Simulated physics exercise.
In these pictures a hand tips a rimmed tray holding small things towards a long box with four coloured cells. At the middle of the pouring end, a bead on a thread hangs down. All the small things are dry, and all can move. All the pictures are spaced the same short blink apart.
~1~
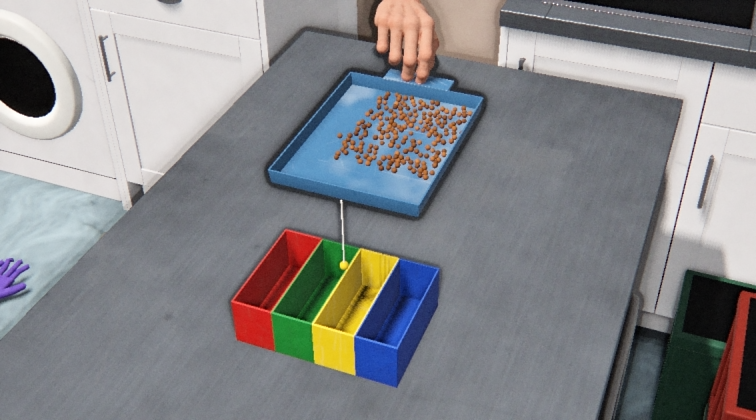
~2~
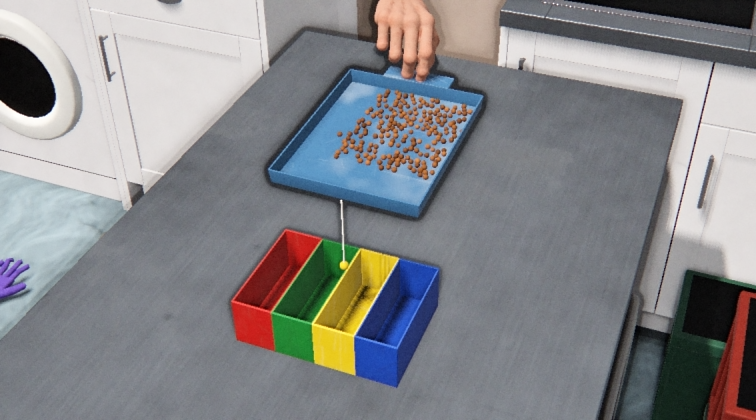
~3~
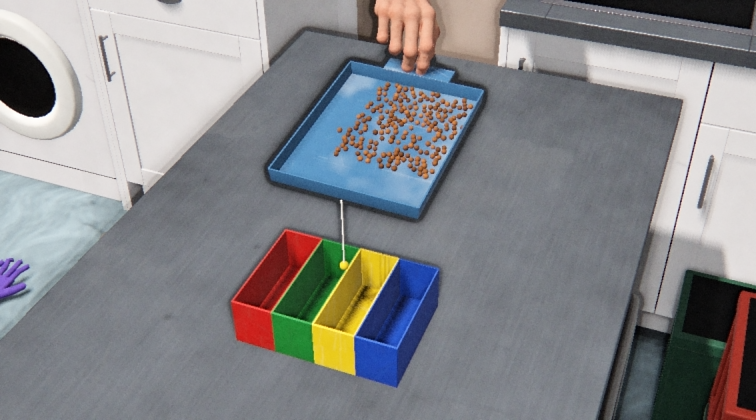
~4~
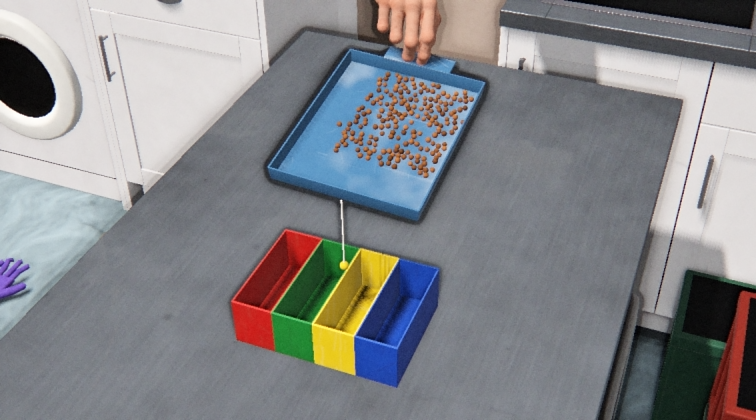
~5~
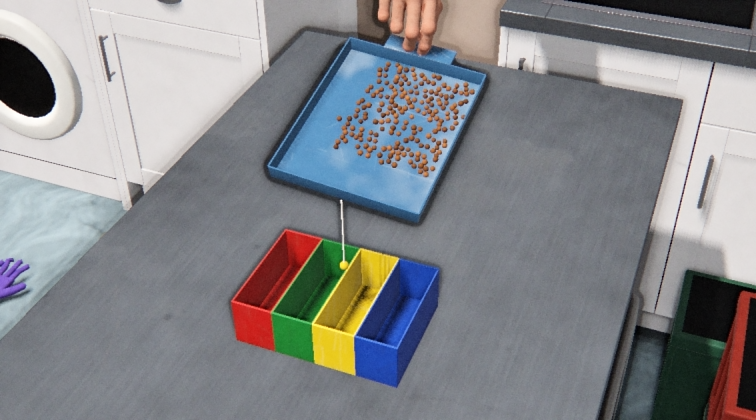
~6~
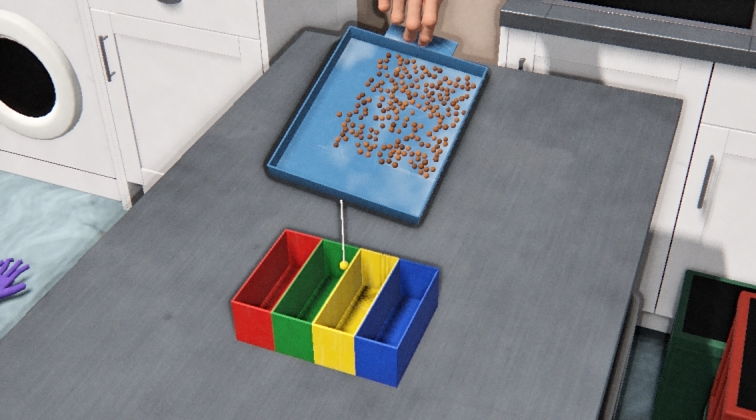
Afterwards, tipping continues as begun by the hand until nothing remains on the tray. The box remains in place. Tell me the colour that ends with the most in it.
That would be blue.
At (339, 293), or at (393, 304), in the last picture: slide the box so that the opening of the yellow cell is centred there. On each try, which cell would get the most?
The blue cell; the yellow cell.
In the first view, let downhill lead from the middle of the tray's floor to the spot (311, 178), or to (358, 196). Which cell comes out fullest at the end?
First: The red one. Second: That blue cell.
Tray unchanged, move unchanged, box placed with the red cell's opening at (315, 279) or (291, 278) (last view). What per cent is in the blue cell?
About 10 per cent, then about 70 per cent.
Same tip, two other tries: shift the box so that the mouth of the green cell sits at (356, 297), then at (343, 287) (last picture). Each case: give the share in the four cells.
Roughly 100% on the first try and 100% on the second.
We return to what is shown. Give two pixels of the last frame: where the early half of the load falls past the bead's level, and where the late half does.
First roughly (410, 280), then roughly (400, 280).
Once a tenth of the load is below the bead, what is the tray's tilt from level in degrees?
Angle reached: About 75°.
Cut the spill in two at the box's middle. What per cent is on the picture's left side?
Estimate: Roughly 0 %.
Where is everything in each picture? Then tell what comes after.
The first frame shows corners of the pouring end near (271, 169) and (418, 204), level; middle of the load near (411, 133), cereal balls; bead on its thread near (344, 266); red cell near (253, 322); green cell near (293, 334); yellow cell near (334, 346); blue cell near (376, 358).
The second frame shows corners of the pouring end near (271, 169) and (418, 204), level; middle of the load near (411, 132).
The third frame shows corners of the pouring end near (271, 168) and (418, 206), tipped barely, lowest at the right corner; middle of the load near (411, 128).
The fourth frame shows corners of the pouring end near (270, 167) and (418, 209), tipped a little, lowest at the right corner; middle of the load near (412, 122).
The fifth frame shows corners of the pouring end near (270, 165) and (418, 212), tipped a little, lowest at the right corner; middle of the load near (412, 117).
The sixth frame shows corners of the pouring end near (270, 165) and (418, 215), tipped clearly, lowest at the right corner; middle of the load near (412, 113); red cell near (253, 322); green cell near (293, 334); yellow cell near (334, 346); blue cell near (376, 358).
Shortly afterwards, tray tipped steeply; all but a few on the tray; only a few in the blue cell; a little falling or outside the box.
Next, tray tipped past a quarter turn; near two thirds on the tray; near a quarter in the blue cell; only a few in the yellow cell; a little falling or outside the box.
Some moments later, tray tipped past a quarter turn; the bulk in the blue cell; a little in the yellow cell; a little falling or outside the box.
In the end, tray tipped past a quarter turn; the bulk in the blue cell; a little in the yellow cell; none at all in the green cell; none at all in the red cell; a little outside the box.
